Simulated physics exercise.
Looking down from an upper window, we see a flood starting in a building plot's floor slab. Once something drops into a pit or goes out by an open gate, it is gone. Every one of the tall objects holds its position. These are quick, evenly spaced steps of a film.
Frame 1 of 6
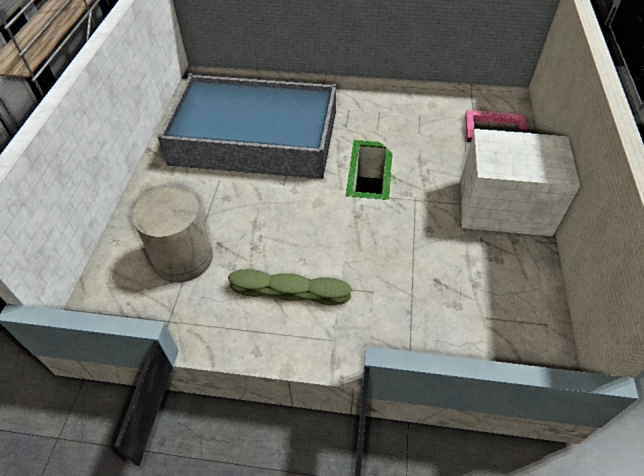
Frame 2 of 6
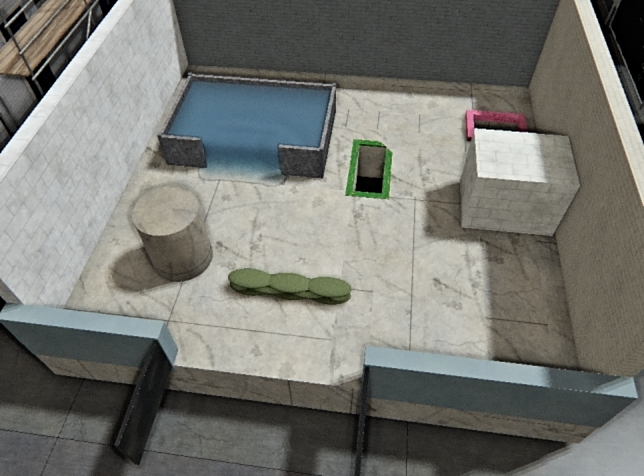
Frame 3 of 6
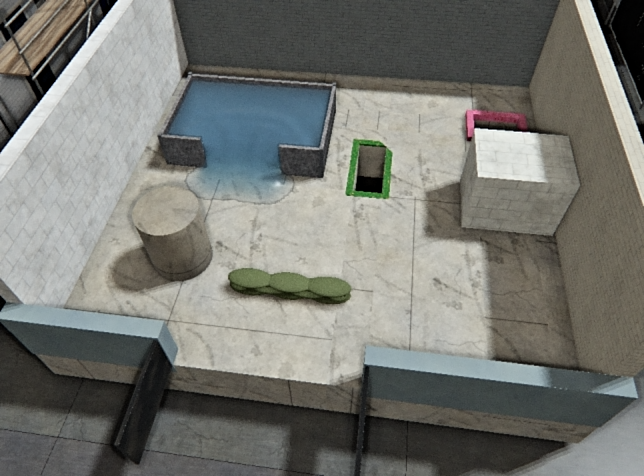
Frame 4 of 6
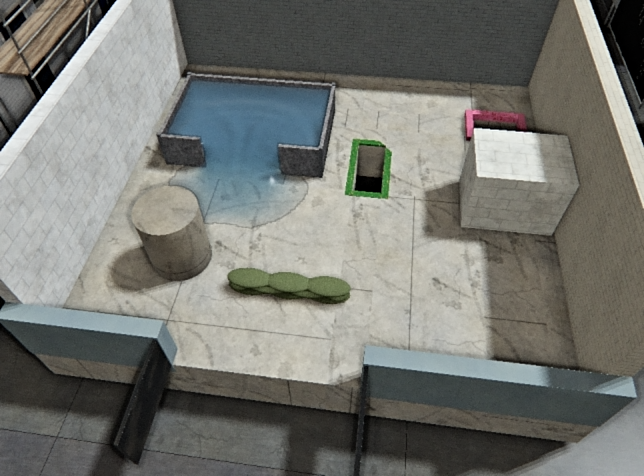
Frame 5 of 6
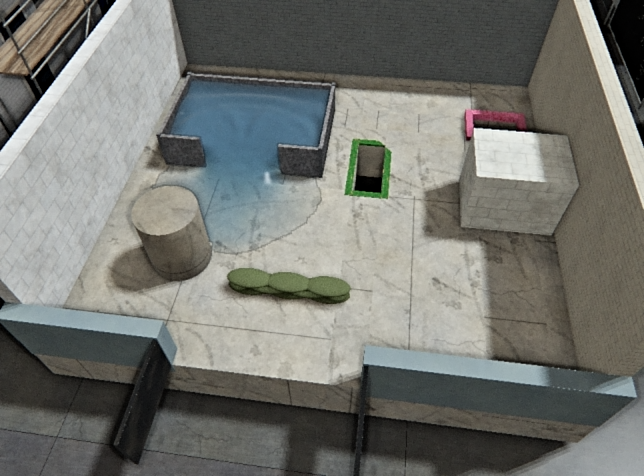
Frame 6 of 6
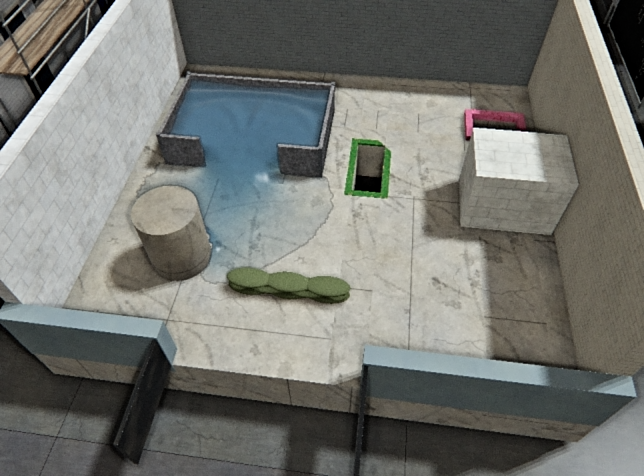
Water pours from a gap in the front of a dark-walled tank at the back left of a pale, marble-like walled floor, seen from high above by a still camera. A stone cylinder stands at left, green rounded shapes at centre, a green-edged pit behind, and a white block with a pink piece at right. The sheet spreads forward and sideways, reaching the cylinder and nearing the green shapes.
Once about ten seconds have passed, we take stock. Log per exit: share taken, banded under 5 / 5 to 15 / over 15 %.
One by one: The gate swallows beyond fifteen per cent, the pink pit swallows below five per cent, the green pit swallows below five per cent.
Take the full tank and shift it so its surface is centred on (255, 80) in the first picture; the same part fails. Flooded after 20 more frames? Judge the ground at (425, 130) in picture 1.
That spot would be not reached.
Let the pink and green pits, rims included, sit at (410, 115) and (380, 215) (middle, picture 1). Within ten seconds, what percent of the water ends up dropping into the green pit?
Per cent: Green 10.
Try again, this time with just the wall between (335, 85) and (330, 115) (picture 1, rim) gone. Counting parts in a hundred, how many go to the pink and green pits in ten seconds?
Estimates in per cent: Pink 10, green 20.
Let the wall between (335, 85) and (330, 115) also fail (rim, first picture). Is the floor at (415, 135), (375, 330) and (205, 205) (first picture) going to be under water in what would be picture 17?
Soaked, then unsoaked, then unsoaked.
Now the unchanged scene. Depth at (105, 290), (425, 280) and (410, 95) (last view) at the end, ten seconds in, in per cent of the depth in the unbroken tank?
Around 10, 8 and 4 percent, in that order.
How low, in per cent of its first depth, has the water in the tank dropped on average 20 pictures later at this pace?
Around 38 in a hundred, give or take.
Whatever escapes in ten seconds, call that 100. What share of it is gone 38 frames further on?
About 50 per cent.
A moment on, water covers 20 % of the floor; the gate 1 %, the pink pit 0 %, the green pit 0 %.
Next, water covers 30 % of the floor; the gate 2 %, the pink pit 0 %, the green pit 0 %.
Then, water covers 50 % of the floor; the gate 5 %, the pink pit 0 %, the green pit 0 %.
Later, water covers 70 % of the floor; the gate 11 %, the pink pit 0 %, the green pit 1 %.
In the end, water covers 85 % of the floor; the gate 20 %, the pink pit 0 %, the green pit 2 %.
